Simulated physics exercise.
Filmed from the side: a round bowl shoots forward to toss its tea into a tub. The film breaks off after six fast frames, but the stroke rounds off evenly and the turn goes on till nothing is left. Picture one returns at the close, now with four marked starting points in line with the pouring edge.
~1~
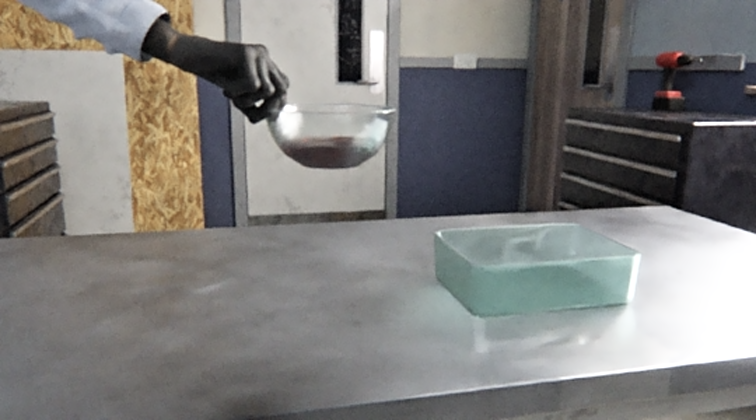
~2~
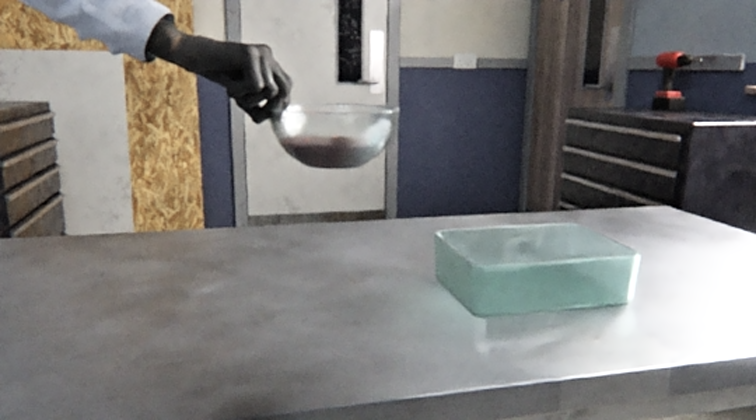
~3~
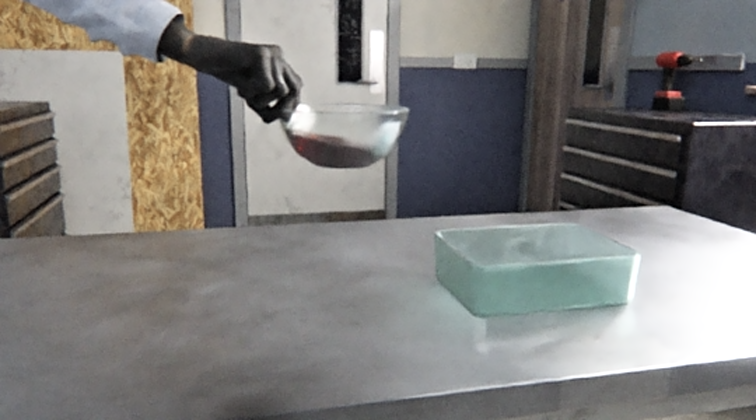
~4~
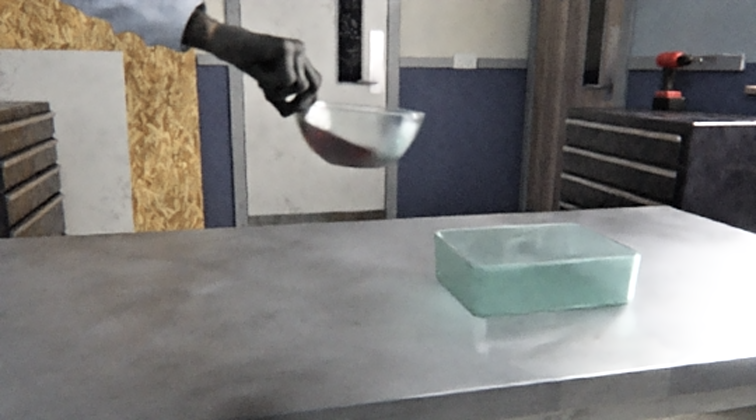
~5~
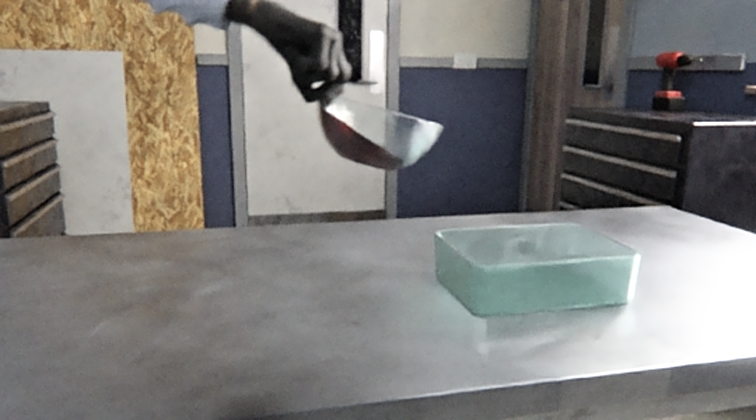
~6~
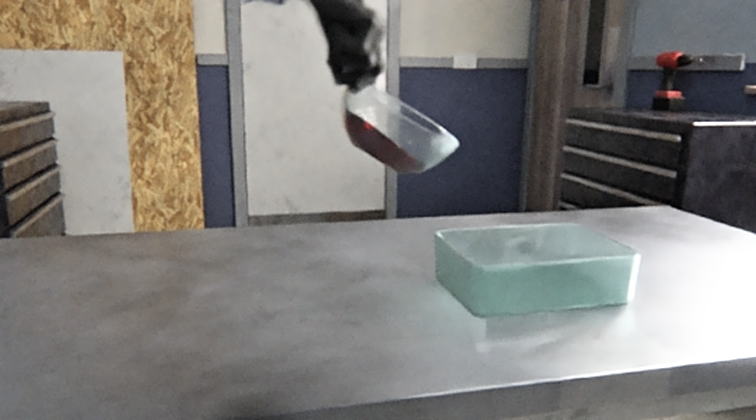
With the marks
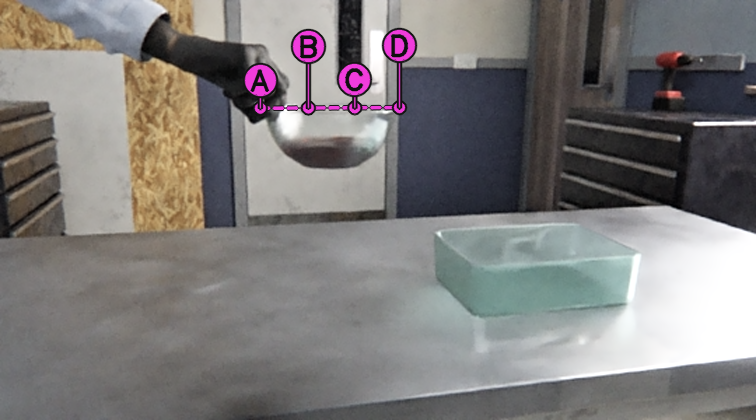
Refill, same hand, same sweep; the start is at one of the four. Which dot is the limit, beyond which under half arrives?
I would pick spot B.
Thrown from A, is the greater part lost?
Yes, it does.
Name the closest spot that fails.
A it is.
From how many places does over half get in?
Three of them.
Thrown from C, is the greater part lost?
No.
In magenta, A at (260, 108); B at (308, 108); C at (354, 107); D at (399, 107).
Choosing A, about 15 % lands in the tub, 81 % falls short and 4 % goes beside or beyond.
Choosing B, about 65 % lands in the tub, 22 % falls short and 13 % goes beside or beyond.
Choosing C, about 76 % lands in the tub, 5 % falls short and 20 % goes beside or beyond.
Choosing D, about 75 % lands in the tub, 9 % falls short and 16 % goes beside or beyond.
